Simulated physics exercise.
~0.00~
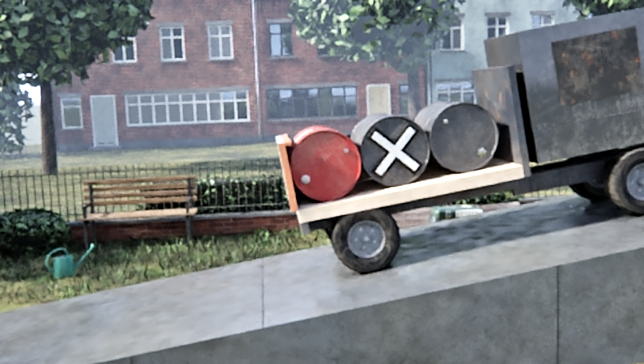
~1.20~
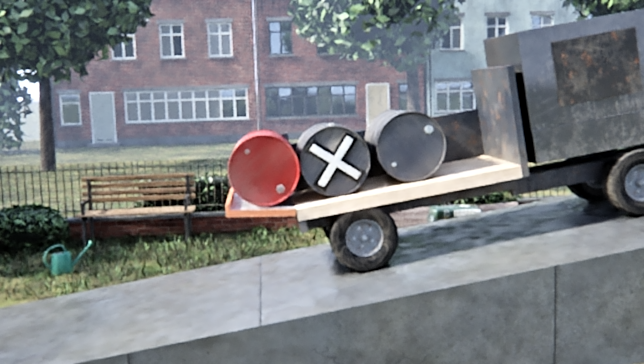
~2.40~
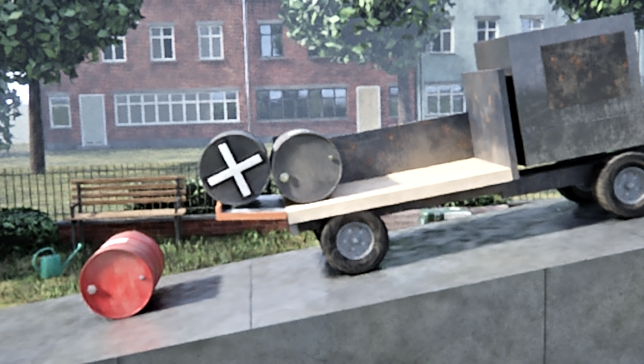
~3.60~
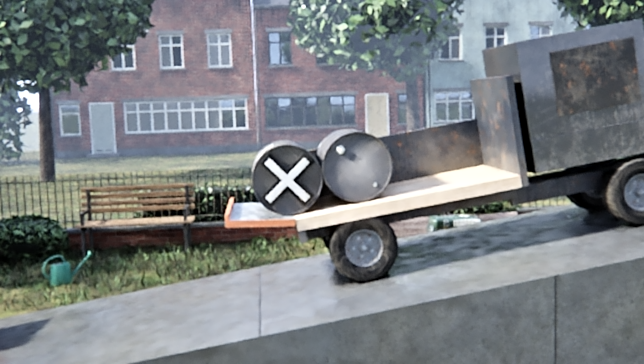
A red drum rolled off the back of a truck parked on a slope after its tailgate swung down, and dropped onto the ramp. The white-crossed drum and the plain dark one rolled left after it, then moved back a little and stayed aboard.
